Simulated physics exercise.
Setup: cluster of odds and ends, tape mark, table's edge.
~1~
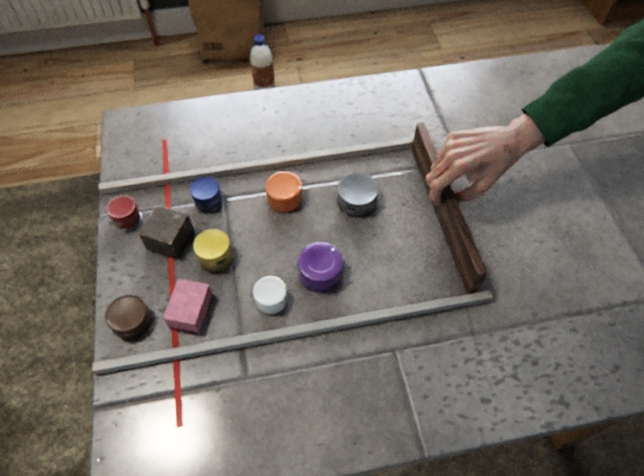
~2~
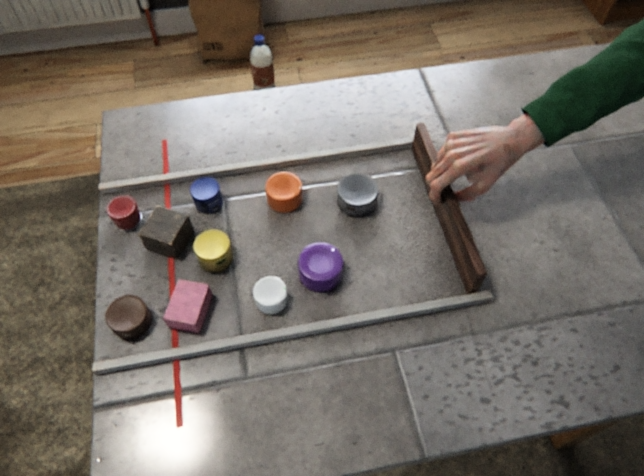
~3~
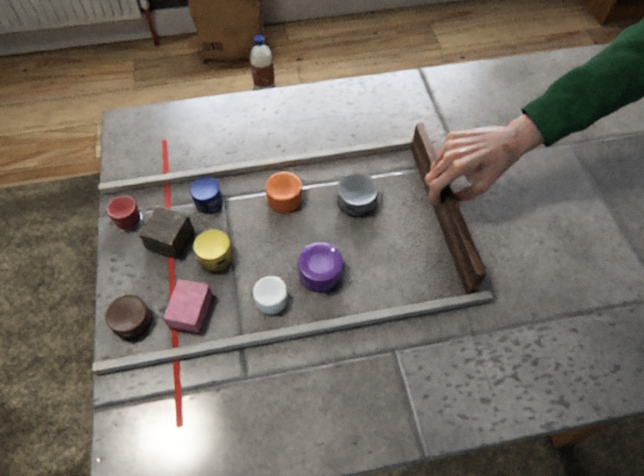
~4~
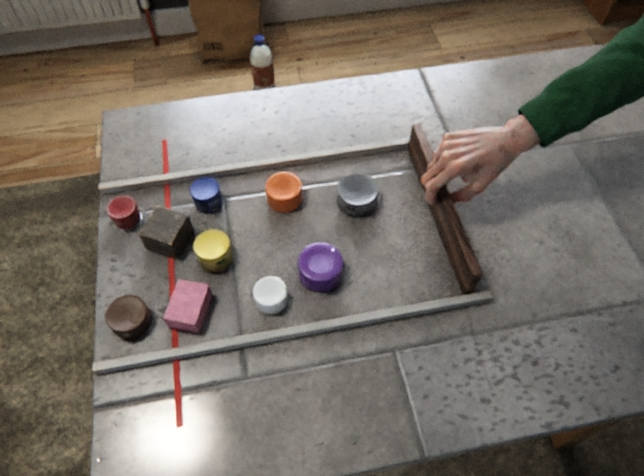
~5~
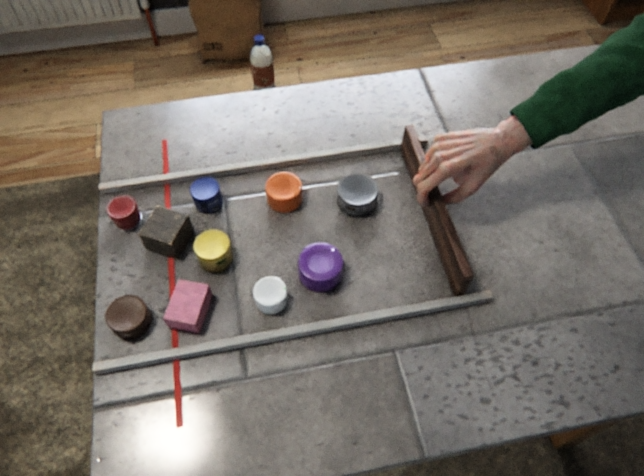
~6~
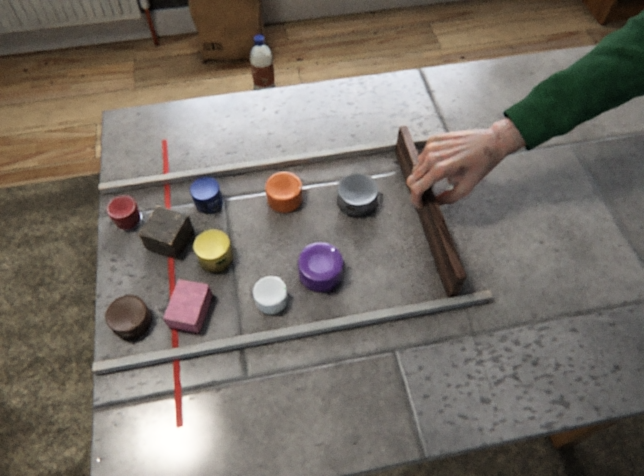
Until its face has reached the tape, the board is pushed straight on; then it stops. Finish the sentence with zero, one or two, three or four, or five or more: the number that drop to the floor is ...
The number that drop to the floor is one or two.
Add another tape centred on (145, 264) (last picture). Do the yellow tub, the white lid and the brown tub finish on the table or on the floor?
The yellow tub is still there; as for the white lid, it is still there; and the brown tub is no longer there.
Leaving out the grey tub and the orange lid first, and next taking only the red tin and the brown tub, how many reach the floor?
First try 1, second try 0.
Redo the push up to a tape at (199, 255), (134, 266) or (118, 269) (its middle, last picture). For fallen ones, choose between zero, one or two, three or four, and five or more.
So, for the three spots in the order asked, I'd go with zero, at least five and five or more.
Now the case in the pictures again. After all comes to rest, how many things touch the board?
The figure is 5.
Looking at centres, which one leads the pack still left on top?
The black block ends nearest.
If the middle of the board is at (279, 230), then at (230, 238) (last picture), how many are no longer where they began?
4, then 8.
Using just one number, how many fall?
My count gives 2.
Soon after, none off yet; red tin at rest near (125, 213); brown tub at rest near (129, 317); black block at rest near (167, 232).
In the end, the number that fall off is one or two; gone, brown tub and red tin.
